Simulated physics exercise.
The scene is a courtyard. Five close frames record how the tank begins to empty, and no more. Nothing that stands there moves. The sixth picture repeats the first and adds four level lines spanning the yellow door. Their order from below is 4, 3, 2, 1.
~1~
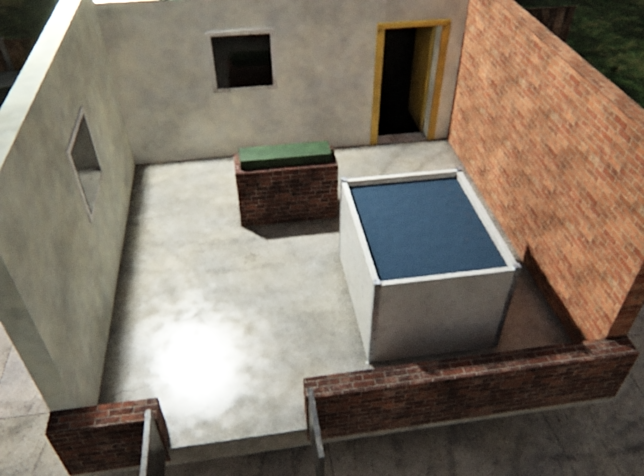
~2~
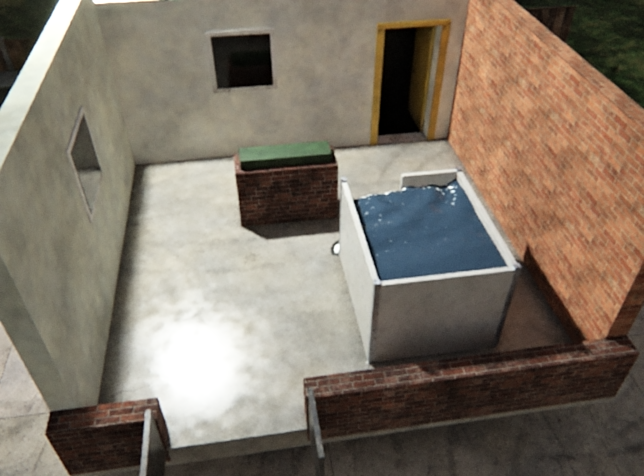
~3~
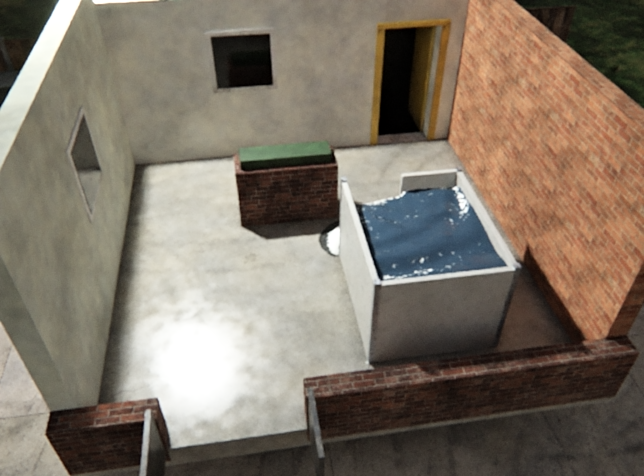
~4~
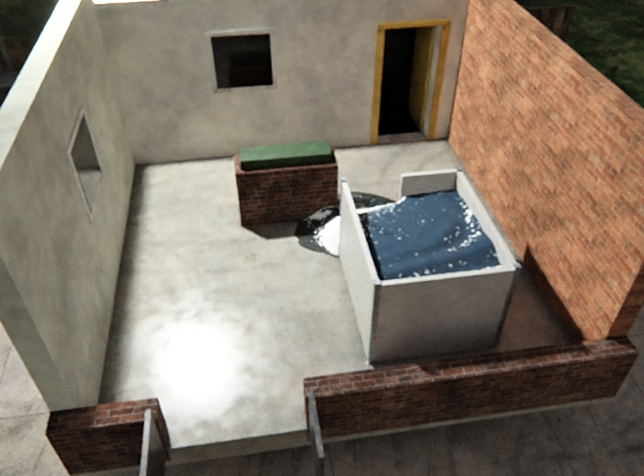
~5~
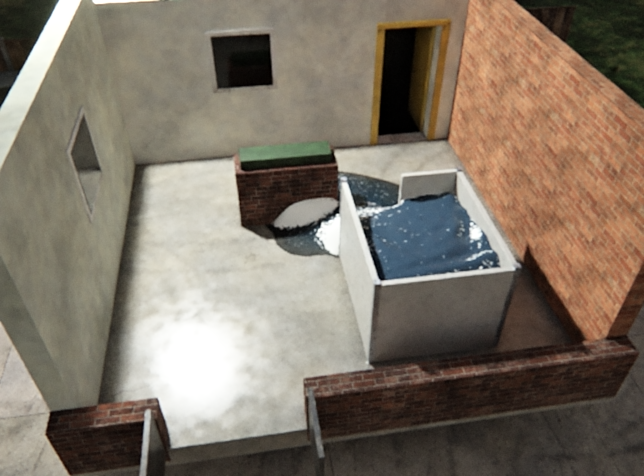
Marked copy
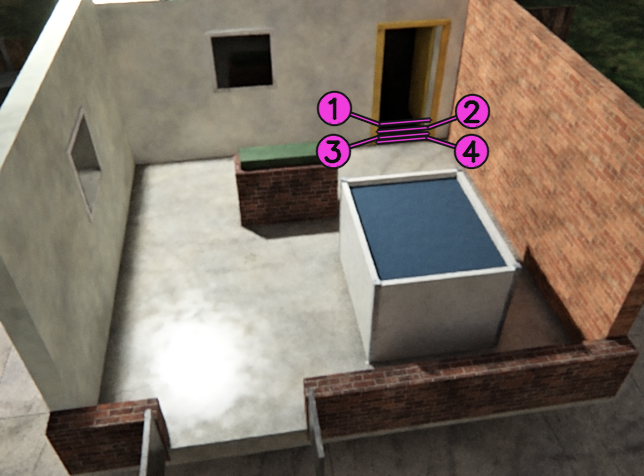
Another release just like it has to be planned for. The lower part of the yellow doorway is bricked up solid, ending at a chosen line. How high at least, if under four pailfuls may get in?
Go for 1.
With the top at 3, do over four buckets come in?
Yes, that goes wrong.
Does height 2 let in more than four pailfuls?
Yes, that goes wrong.
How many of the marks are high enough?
One of them.
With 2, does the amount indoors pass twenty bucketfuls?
No, it does not.
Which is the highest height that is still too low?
That would be 2.
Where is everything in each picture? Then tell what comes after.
In the first frame, water in the tank at rest, its middle at (422, 226); foot of the yellow doorway at (402, 142); open gate at (231, 384).
In the second frame, water covers 1 % of the ground, its front hidden from here.
In the third frame, water covers 3 % of the ground, its front hidden from here.
In the fourth frame, front seen at (306, 234), 7 % of the ground wet.
In the fifth frame, front seen at (274, 223), 12 % of the ground wet.
On the marked copy, 1 at (404, 122); 2 at (403, 129); 3 at (402, 135); 4 at (402, 140); from the bottom up 4, 3, 2, 1.
Choosing 1, a splash gets over, under a bucket.
Choosing 2, about 8 bucketfuls get in.
Choosing 3, dozens of bucketfuls pour in.
Choosing 4, dozens of bucketfuls pour in.
